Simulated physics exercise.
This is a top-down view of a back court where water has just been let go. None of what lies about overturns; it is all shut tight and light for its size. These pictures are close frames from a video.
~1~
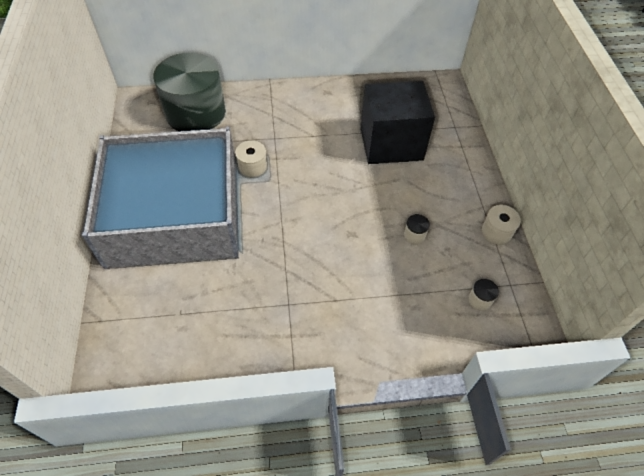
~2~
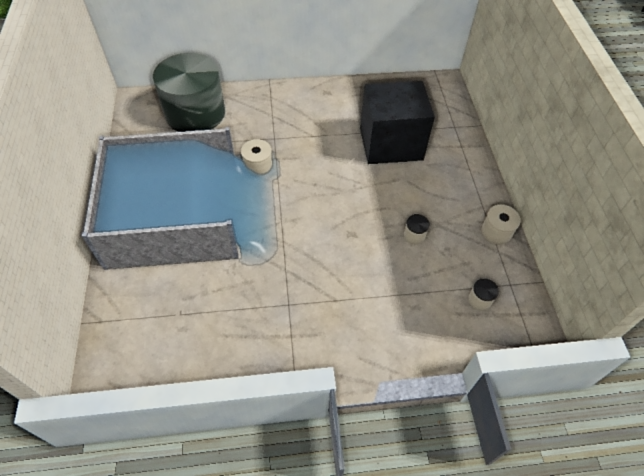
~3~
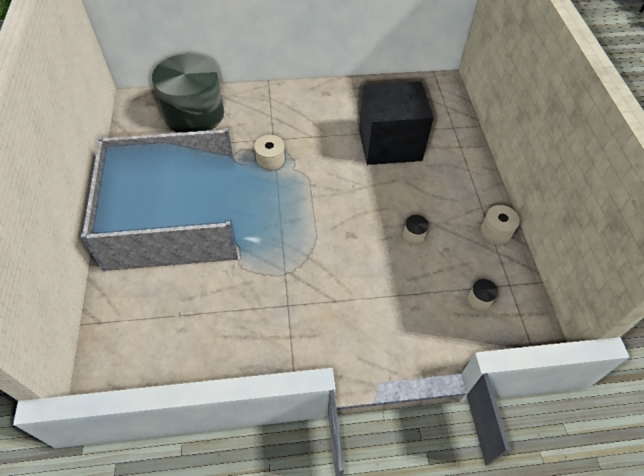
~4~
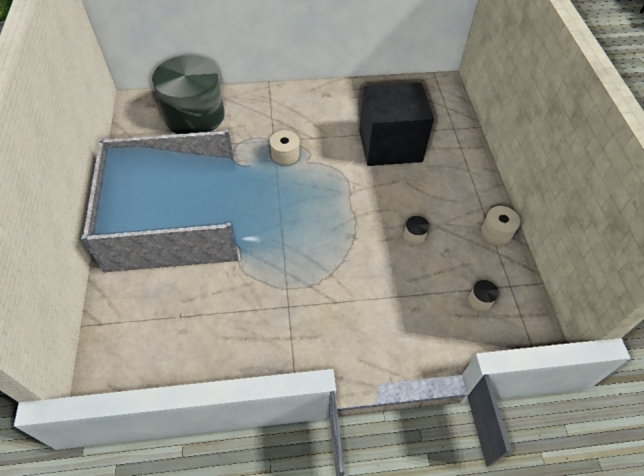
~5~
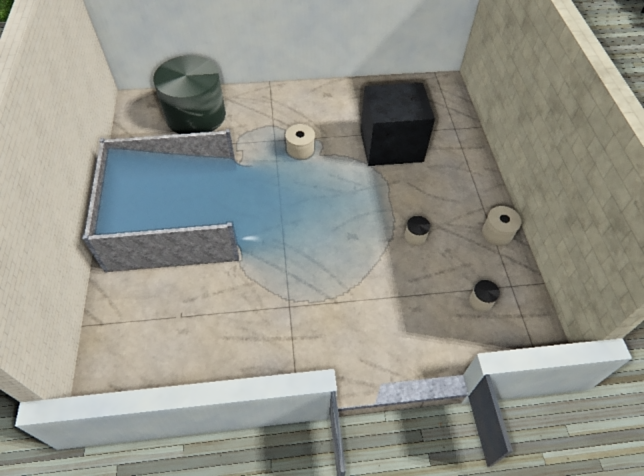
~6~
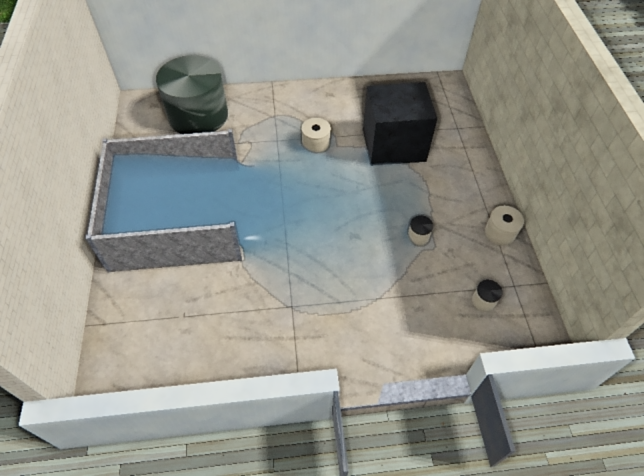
A walled tank of water on the left lost its right side and water spread rightward across the tiled court, pushing a small pale tub along while the other objects stayed about where they were.
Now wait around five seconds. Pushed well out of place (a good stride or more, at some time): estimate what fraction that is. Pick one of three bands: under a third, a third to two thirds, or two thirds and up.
Two thirds and up.
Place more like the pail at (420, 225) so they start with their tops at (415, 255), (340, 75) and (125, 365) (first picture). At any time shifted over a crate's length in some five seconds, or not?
Taking them one at a time: Goes the distance; goes the distance; falls short.
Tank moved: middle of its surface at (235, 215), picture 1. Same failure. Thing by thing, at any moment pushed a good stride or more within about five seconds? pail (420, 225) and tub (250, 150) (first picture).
Well, one by one: Went the distance, then travelled less.
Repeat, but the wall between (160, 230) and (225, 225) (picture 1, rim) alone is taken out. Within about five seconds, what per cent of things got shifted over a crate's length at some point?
My figure is about 40 %.
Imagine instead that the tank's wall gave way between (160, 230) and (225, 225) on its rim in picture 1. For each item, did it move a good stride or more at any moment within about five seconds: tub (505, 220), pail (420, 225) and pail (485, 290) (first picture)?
One after another: Goes the distance, then never gets that far, then goes the distance.
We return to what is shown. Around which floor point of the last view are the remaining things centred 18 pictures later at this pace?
Roughly at (408, 240) in the last view.
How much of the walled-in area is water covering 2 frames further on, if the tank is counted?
That works out to about 40 in a hundred.
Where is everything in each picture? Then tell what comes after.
The first frame shows a tub at (250, 151) rests on the ground; a pail at (418, 223) rests on the ground; 0 of 5 have shifted.
The second frame shows a tub at (256, 150) rests on the ground, close to its start; a pail at (418, 223) rests on the ground; 1 of 5 have shifted.
The third frame shows a tub at (269, 146) rests on the ground, a stride from its start; a pail at (417, 224) rests on the ground; 1 of 5 have shifted.
The fourth frame shows a tub at (284, 141) rests on the ground, a stride from its start; a pail at (418, 225), on the bottom; 1 of 5 have shifted.
The fifth frame shows a tub at (300, 134) rests on the ground, a stride from its start; a pail at (419, 225), on the bottom; 1 of 5 have shifted.
The sixth frame shows a tub at (316, 128) rests on the ground, a stride from its start; a pail at (422, 225), on the bottom; 1 of 5 have shifted.
A moment on, 2 of 5 are well off their spots; 0 afloat.
Next, 4 of 5 are well off their spots; 3 afloat.
Later, 4 of 5 are well off their spots; 4 afloat.
In the end, 4 of 5 are well off their spots, and 4 have been at some point; 2 afloat.
